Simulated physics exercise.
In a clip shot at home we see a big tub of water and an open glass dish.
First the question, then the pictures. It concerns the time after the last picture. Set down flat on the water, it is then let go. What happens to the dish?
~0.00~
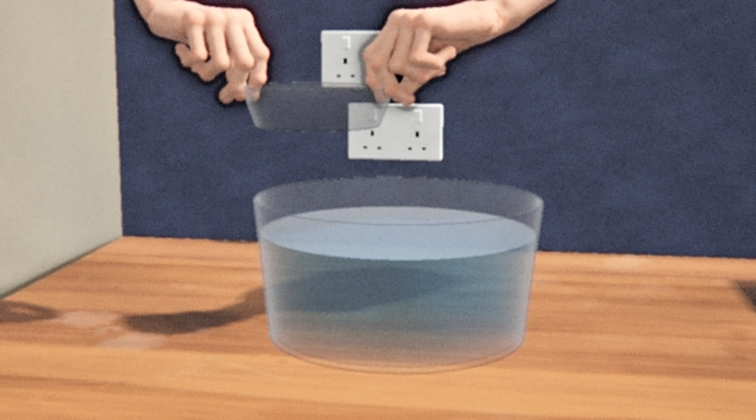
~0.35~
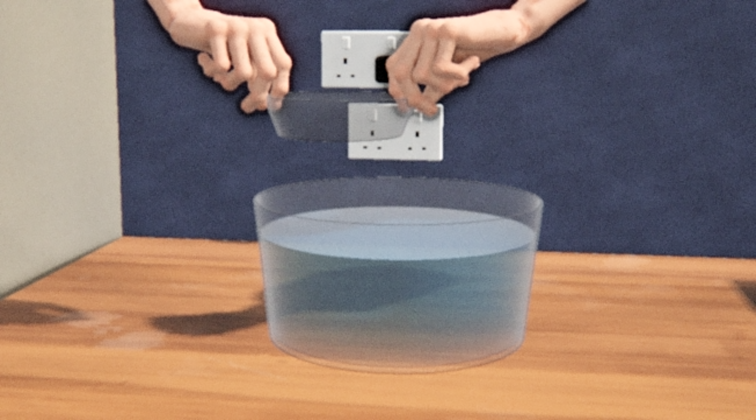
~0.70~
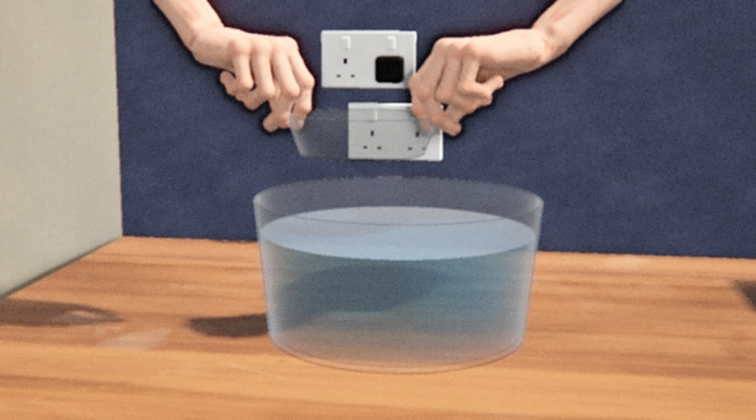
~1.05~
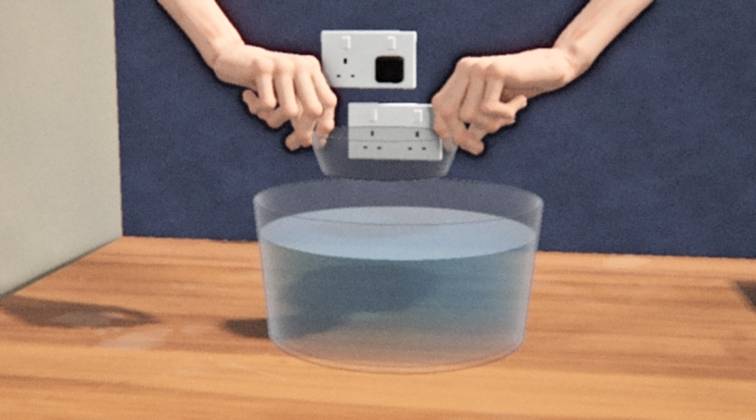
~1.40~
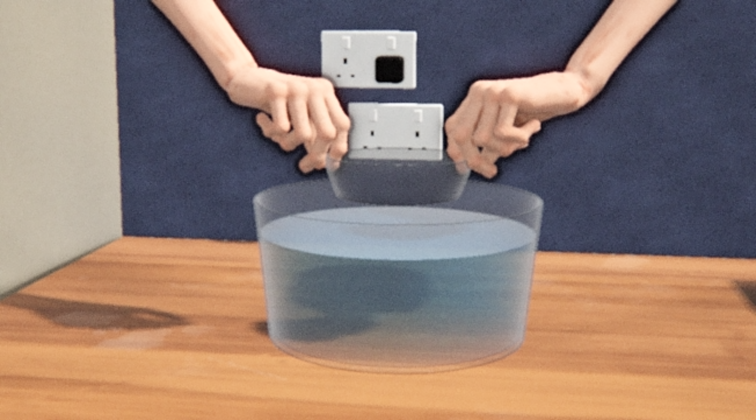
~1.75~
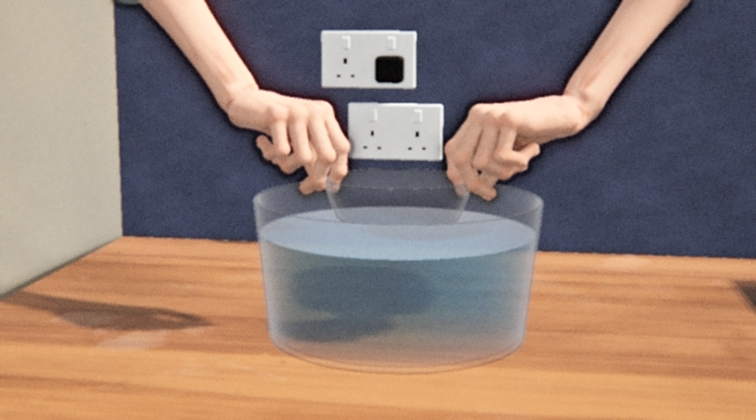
Once they let go, it's going to stay up top.
Around 2.2 s, the dish dips into the water.
Around 2.8 s, it bobs and steadies.
Around 5.0 s, the dish floats with about half of its side showing.
